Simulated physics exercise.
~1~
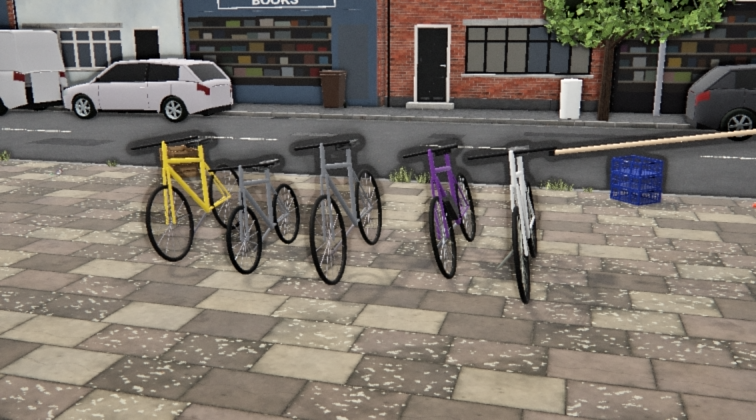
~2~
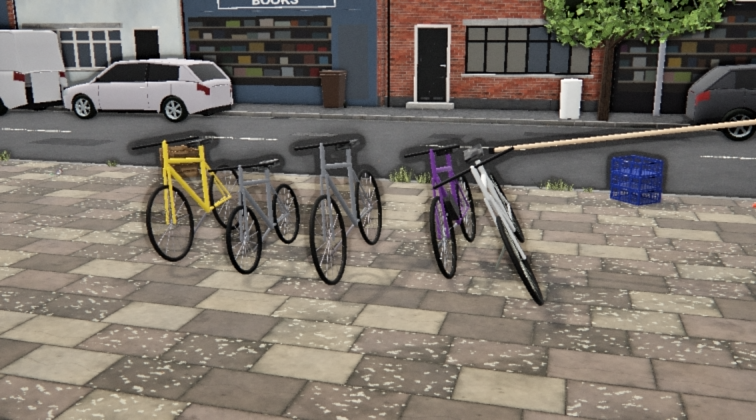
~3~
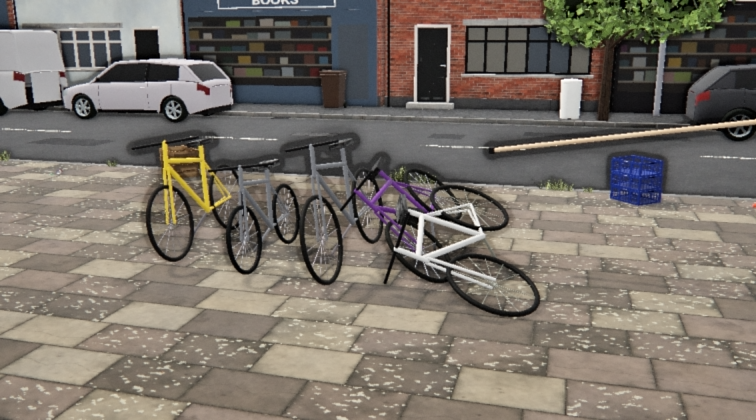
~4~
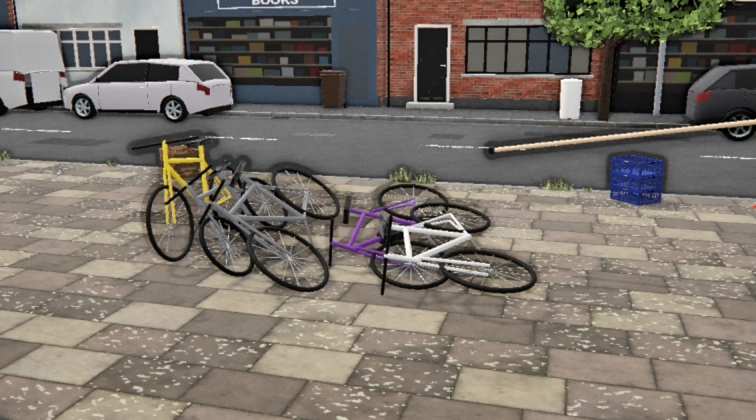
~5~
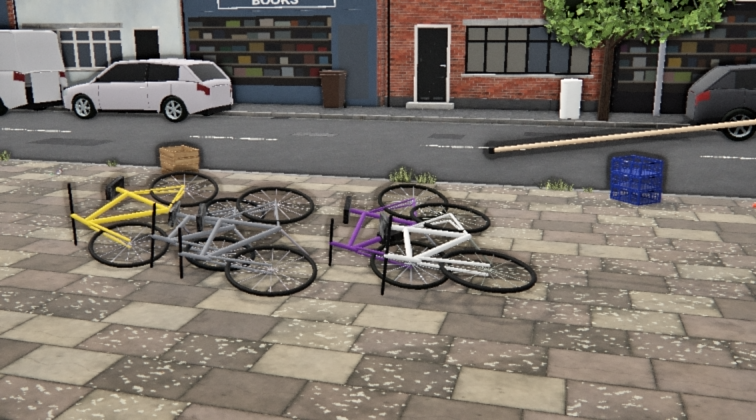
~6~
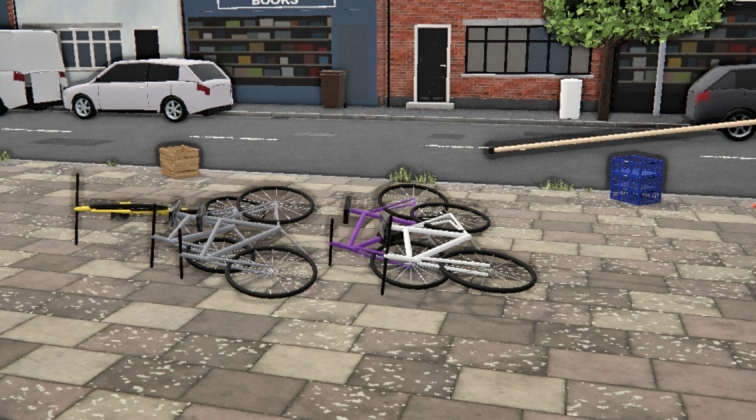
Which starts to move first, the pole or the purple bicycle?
The pole starts to move first, while the purple bicycle is still standing in place; the purple bicycle only begins to tip afterward.
